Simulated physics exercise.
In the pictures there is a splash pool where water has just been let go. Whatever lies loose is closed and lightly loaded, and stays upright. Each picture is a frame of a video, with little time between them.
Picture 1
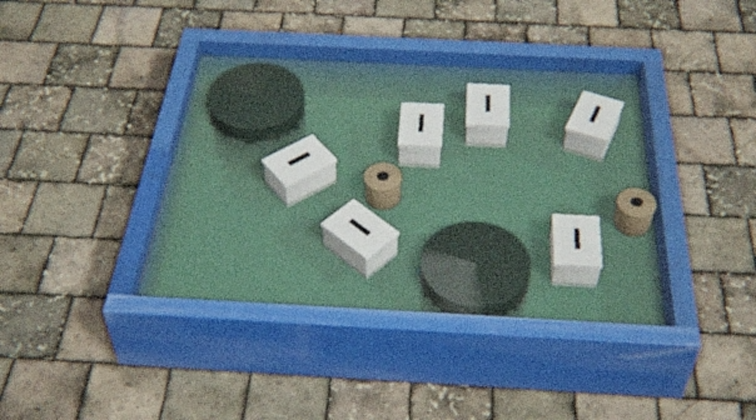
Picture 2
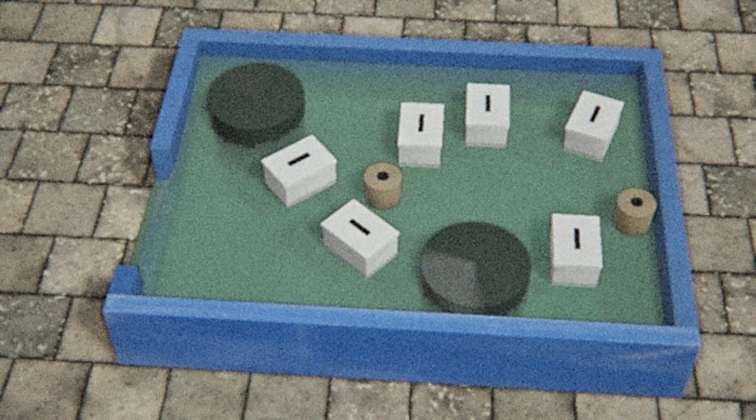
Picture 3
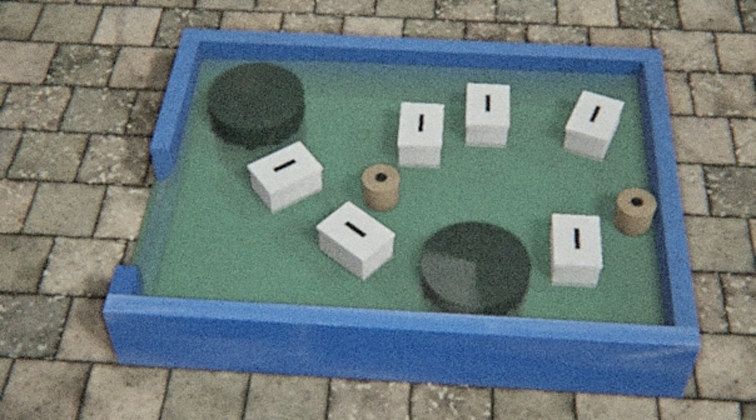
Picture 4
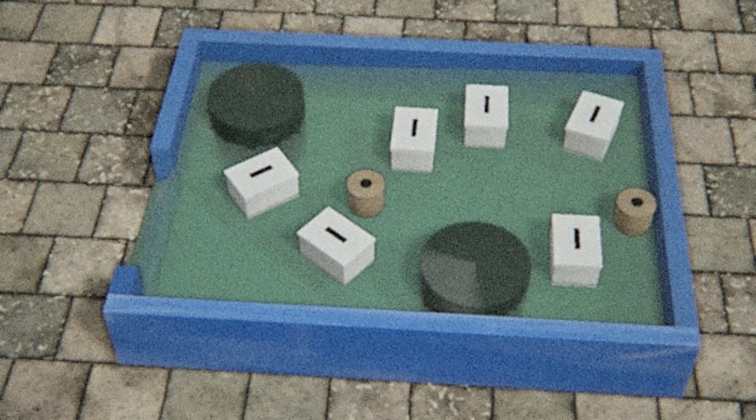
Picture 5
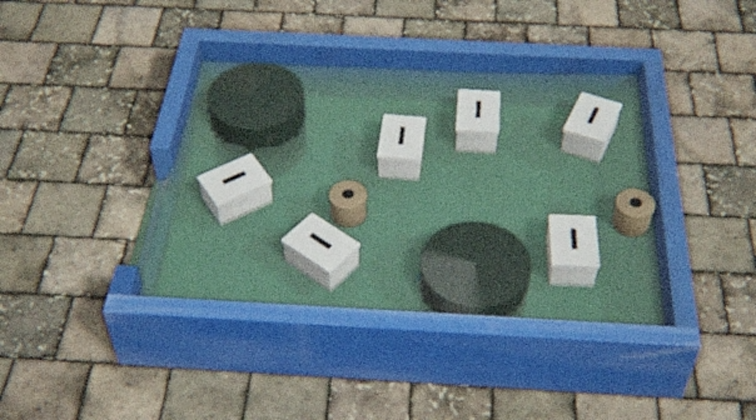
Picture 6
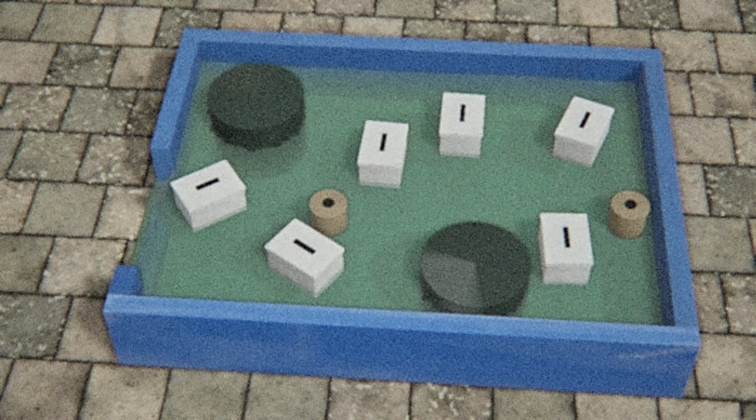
A blue-walled pool opens at its left side, and floating white blocks drift left.
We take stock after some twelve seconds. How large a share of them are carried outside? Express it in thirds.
It comes to a third to two thirds.
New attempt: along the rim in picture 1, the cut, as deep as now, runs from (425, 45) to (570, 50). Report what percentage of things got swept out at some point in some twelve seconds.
That comes to around 60 per cent.
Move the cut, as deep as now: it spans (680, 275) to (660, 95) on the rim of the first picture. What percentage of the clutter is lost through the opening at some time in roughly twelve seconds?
Share: Near 90 %.
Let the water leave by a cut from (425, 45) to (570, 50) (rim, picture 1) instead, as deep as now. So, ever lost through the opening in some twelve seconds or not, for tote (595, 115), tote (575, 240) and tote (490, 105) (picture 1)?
One by one: Exits; held indoors; exits.
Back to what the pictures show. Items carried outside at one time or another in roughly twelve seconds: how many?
By my reckoning the answer is 4.
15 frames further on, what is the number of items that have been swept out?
The count is 4.
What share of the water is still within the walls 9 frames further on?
Near 68 per cent.
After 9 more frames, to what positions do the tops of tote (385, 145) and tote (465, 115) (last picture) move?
Estimate - first: (257, 198), second: (403, 132).
A moment on, 1 of 8 are out; 7 afloat.
Next, 2 of 8 are out; 6 afloat.
Later, 4 of 8 are out; 4 afloat.
In the end, 4 of 8 are out; 4 afloat.
